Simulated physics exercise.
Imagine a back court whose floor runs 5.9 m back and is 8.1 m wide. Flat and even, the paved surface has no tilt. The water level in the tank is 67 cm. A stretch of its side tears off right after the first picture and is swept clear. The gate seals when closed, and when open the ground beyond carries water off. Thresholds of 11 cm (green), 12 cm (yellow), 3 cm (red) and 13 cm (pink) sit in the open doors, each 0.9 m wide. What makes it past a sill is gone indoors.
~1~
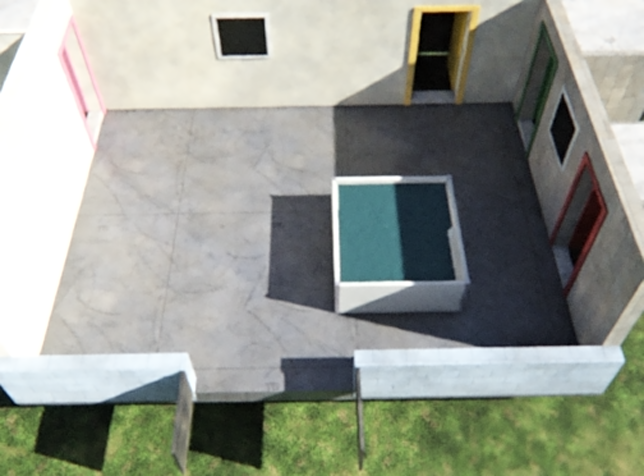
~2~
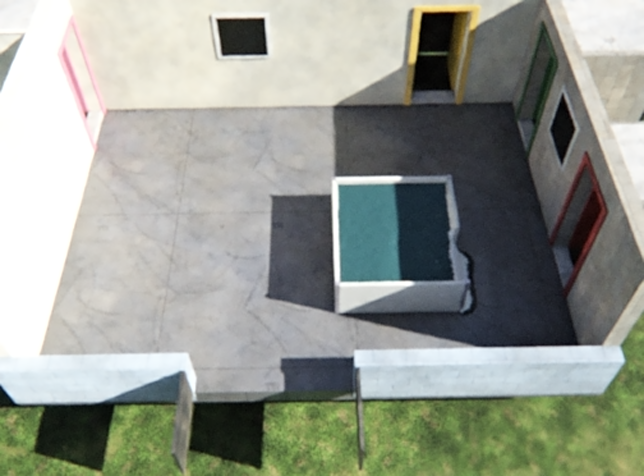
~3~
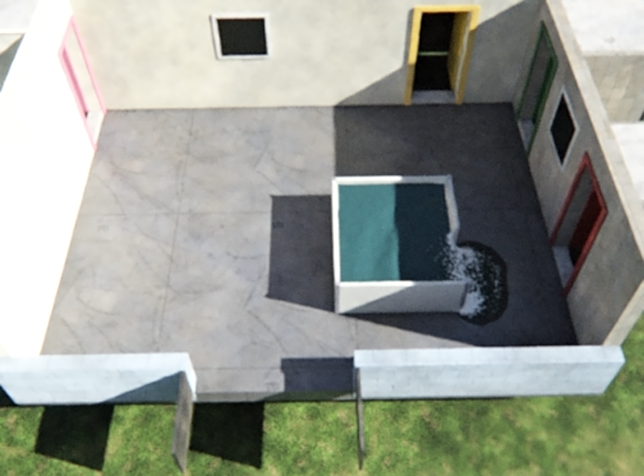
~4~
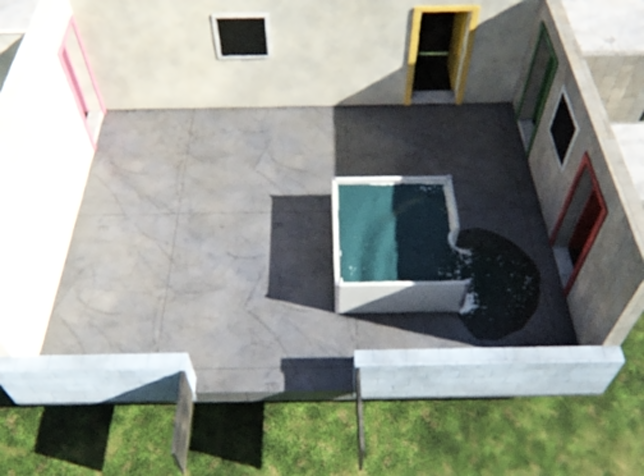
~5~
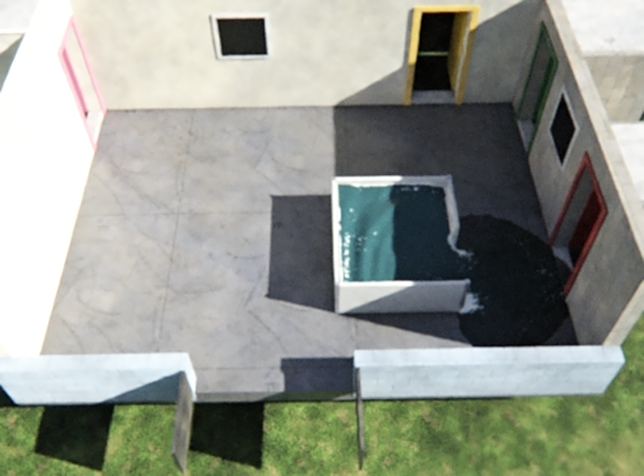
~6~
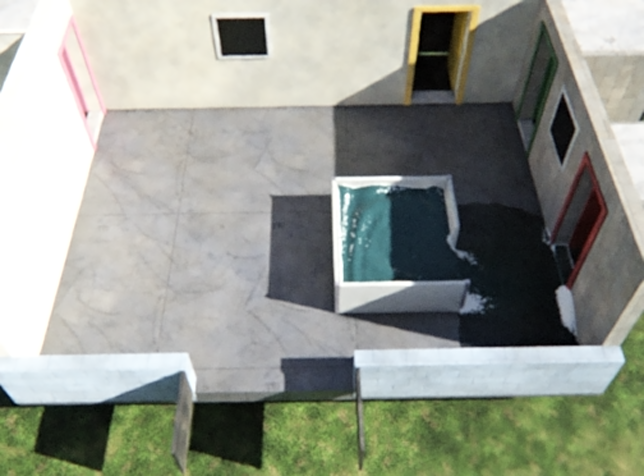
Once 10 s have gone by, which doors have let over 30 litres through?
Taking each door: The green door has not let over 30 litres through; the yellow door has not let over 30 litres through; the red door has let over 30 litres through; the pink door has not let over 30 litres through.
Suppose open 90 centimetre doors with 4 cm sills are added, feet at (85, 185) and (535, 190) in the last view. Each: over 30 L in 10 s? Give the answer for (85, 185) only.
Short of it.
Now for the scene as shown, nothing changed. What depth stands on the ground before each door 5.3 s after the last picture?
In centimetres - green: 3, yellow: 6, red: 14, pink: 0.
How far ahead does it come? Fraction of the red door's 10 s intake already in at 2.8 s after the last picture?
Estimate: Around 60 per cent.
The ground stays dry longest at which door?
It would be the pink one.
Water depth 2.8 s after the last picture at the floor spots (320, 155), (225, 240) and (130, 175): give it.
Depths in turn: Roughly 0, 0 and 0 centimetres.
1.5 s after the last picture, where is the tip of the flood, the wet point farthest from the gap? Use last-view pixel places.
I'd put it near pixel (507, 113) of the last picture.
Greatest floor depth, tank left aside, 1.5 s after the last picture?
Up to near 35 cm.
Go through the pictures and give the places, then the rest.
In the first frame, the tank at (396, 231) is whole and still, 67 cm deep.
In the second frame, the front is at (470, 309), 0.6 m from the gap at (455, 273); 0.2 m2 of floor is under water; 67 cm left at the back of the tank.
In the third frame, water pours out at (455, 274) and has run 0.9 m, to (498, 262); typically 10 cm deep outside, 67 cm at the tank's back.
In the fourth frame, water pours out at (455, 274) and has run 1.3 m, to (528, 264); typically 7 cm deep outside, 67 cm at the tank's back.
In the fifth frame, water pours out at (455, 274) and has run 1.8 m, to (570, 290); typically 6 cm deep outside, 62 cm at the tank's back.
In the sixth frame, the front is at (575, 342), 2.0 m from the gap at (455, 274); 4.1 m2 of floor is under water; 55 cm left at the back of the tank.
Then, 0.7 s after the last picture water covers 10 % of the floor and is deepest (50 cm) near (572, 360); green door not reached, yellow door not reached, red door 17 cm at the sill, 144 L in, pink door not reached.
Then, 1.5 s after the last picture water covers 15 % of the floor and is deepest (35 cm) near (556, 298); green door 3 cm at the sill, 0 L in, yellow door not reached, red door 17 cm at the sill, 324 L in, pink door not reached.
Then, 2.8 s after the last picture water covers 30 % of the floor and is deepest (23 cm) near (537, 318); green door 2 cm at the sill, 0 L in, yellow door 5 cm at the sill, 0 L in, red door 21 cm at the sill, 526 L in, pink door not reached.
Then, 5.3 s after the last picture water covers 55 % of the floor and is deepest (15 cm) near (556, 298); green door 3 cm at the sill, 0 L in, yellow door 6 cm at the sill, 0 L in, red door 14 cm at the sill, 742 L in, pink door not reached.
Then, 9.3 s after the last picture water covers 80 % of the floor and is deepest (8 cm) near (562, 371); green door 4 cm at the sill, 0 L in, yellow door 4 cm at the sill, 0 L in, red door 8 cm at the sill, 871 L in, pink door 1 cm at the sill, 0 L in.
